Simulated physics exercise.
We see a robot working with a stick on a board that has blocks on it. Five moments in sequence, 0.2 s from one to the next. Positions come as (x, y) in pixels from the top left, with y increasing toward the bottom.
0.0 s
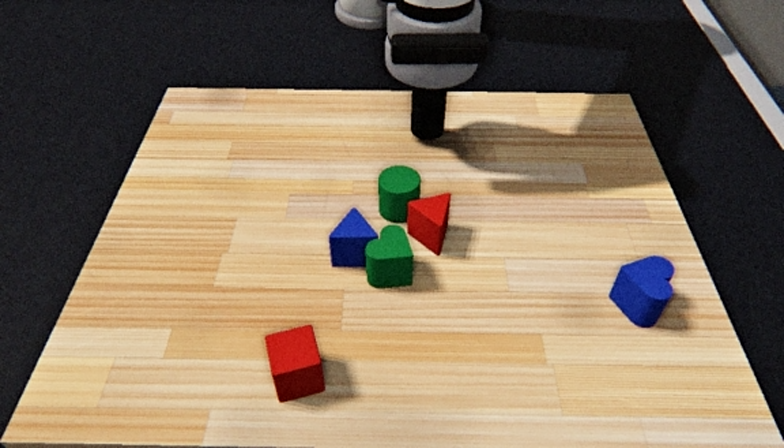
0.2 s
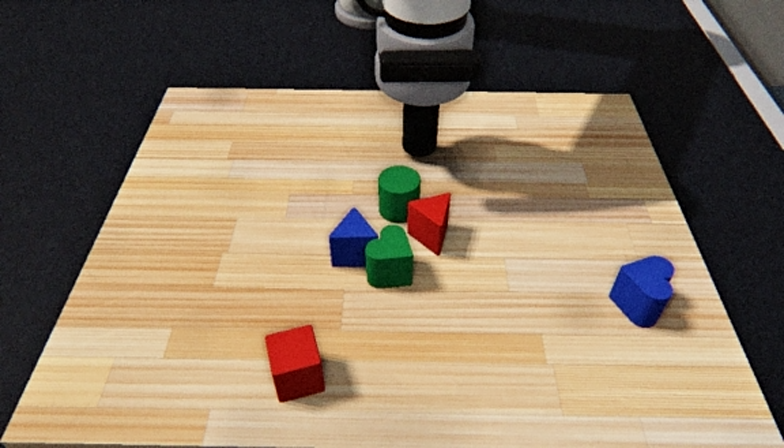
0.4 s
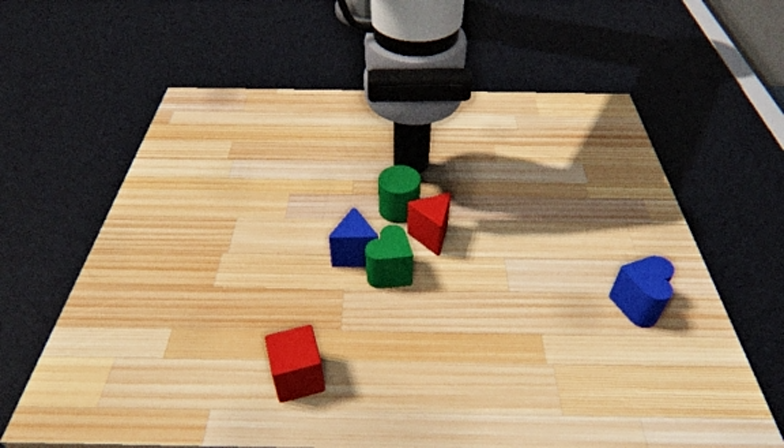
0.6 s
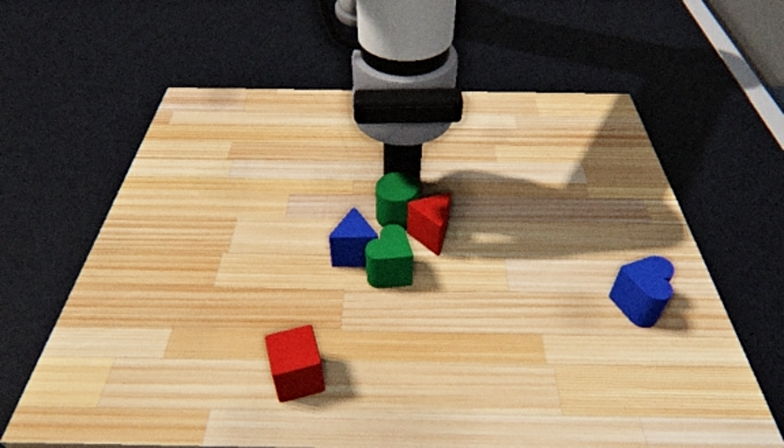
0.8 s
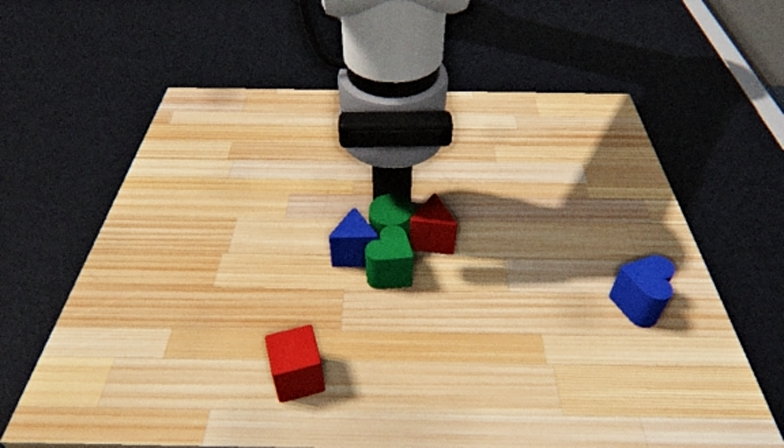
A grey robot arm with a black stick reaches over the far edge of a pale wooden board, seen from above at a steady, angled view. Green cylinder and heart blocks sit near the centre with blue and red triangular ones, a red cube nearer at left and a blue heart at right. The stick moves forward and slightly left, pushing the cylinder toward the green heart as the red triangle turns slightly.
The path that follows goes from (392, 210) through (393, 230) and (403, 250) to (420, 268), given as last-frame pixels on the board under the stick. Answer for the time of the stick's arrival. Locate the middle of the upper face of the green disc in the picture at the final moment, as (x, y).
Final place: (419, 273).
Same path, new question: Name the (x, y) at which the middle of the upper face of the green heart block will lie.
It comes to (386, 300).
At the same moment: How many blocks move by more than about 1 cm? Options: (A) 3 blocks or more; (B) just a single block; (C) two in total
Answer: A.
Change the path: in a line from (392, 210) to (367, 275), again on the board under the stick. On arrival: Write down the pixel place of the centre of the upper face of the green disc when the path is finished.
I think it will end close to (405, 263).
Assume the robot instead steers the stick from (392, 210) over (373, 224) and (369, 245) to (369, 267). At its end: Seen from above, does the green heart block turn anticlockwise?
It seems not.
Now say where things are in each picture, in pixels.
The first frame shows tip of the stick (427, 130), middles of tops, blue triangular block (354, 226), green heart block (390, 243), green disc (400, 178), red triangular block (434, 206).
The second frame shows stick (419, 146), nothing pushed.
The third frame shows stick (411, 164), nothing pushed.
The fourth frame shows stick (402, 182), green disc (397, 186).
The fifth frame shows stick (392, 203), blue triangular block (354, 226), green heart block (390, 244), green disc (391, 209), red triangular block (434, 211).
On the path given first. Halfway along, stick (397, 234); blue triangular block (352, 228), turned 15° clockwise; green heart block (388, 280), turned 25° clockwise; green disc (399, 242); red triangular block (436, 214), turned 20° anticlockwise.
At the end, stick (421, 262); blue triangular block (352, 228), turned 15° clockwise; green heart block (386, 300), turned 85° clockwise; green disc (419, 273); red triangular block (448, 218), turned 60° anticlockwise.
